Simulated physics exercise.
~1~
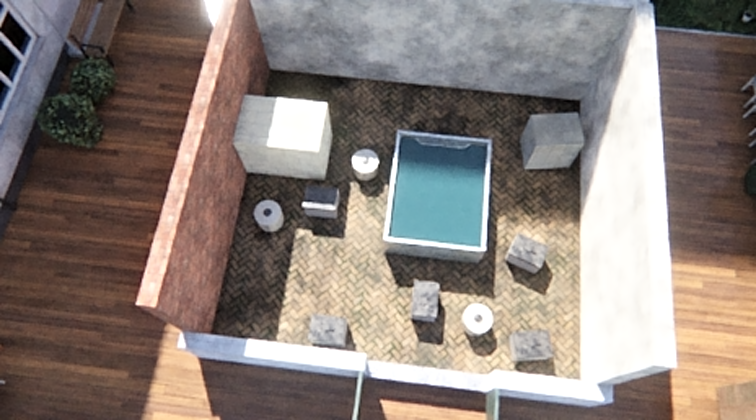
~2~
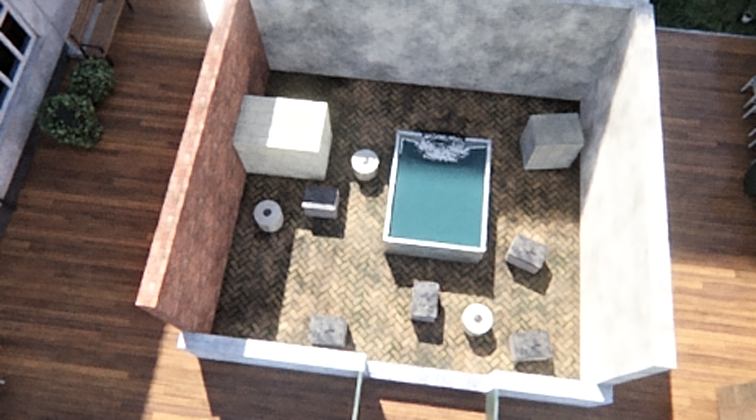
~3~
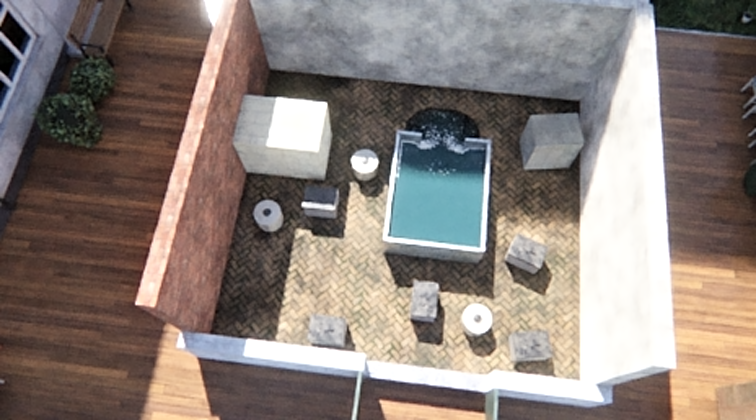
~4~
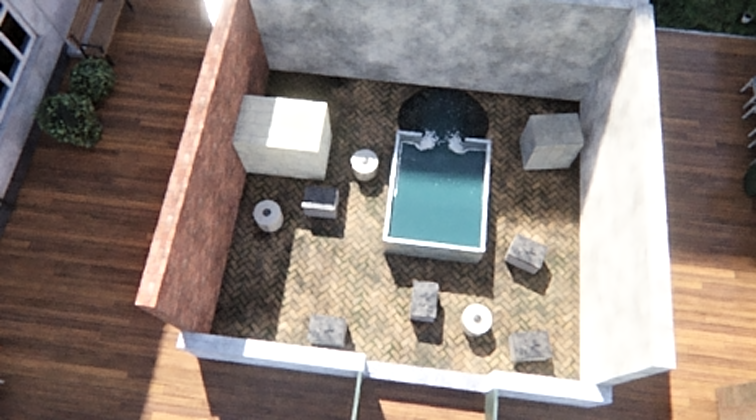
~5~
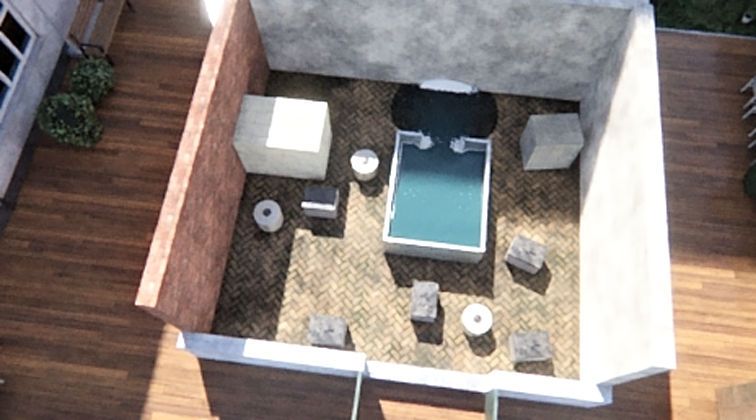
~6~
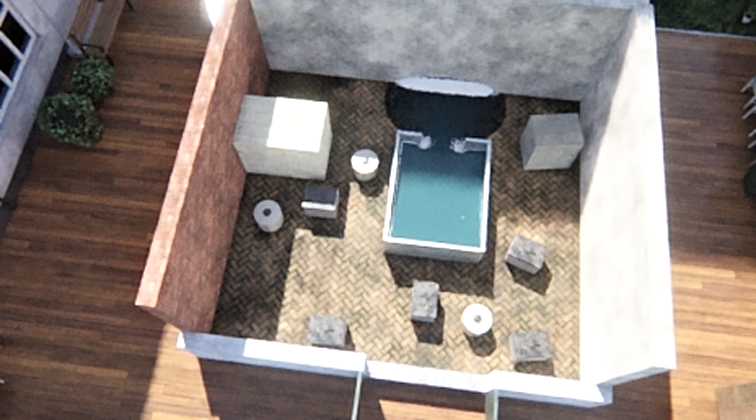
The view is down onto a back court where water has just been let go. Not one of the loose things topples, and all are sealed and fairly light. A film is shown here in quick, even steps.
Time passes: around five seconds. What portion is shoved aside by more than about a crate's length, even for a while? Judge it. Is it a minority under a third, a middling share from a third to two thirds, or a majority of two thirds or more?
The share moved far is below one third.
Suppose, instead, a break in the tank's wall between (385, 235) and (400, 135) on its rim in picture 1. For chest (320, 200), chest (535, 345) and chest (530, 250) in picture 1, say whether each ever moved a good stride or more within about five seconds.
Taking them in order, covered the distance, short of it, short of it.
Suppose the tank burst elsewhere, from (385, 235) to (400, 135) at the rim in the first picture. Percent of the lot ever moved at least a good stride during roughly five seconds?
Roughly 60 in a hundred.
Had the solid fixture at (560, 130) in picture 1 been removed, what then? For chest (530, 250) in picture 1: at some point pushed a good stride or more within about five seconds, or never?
Short answer: Travelled that far.
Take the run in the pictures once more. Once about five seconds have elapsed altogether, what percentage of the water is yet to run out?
100 %.
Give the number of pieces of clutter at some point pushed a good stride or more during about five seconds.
I make it 0 of them.
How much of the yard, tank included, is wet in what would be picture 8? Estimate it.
Around 20 percent.
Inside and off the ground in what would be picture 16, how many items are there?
Tally at that point: 0.
A moment on, 0 of 8 are well off their spots; 0 afloat.
Next, 0 of 8 are well off their spots; 0 afloat.
Later, 0 of 8 are well off their spots; 0 afloat.
In the end, 0 of 8 are well off their spots, and 0 have been at some point; 0 afloat.
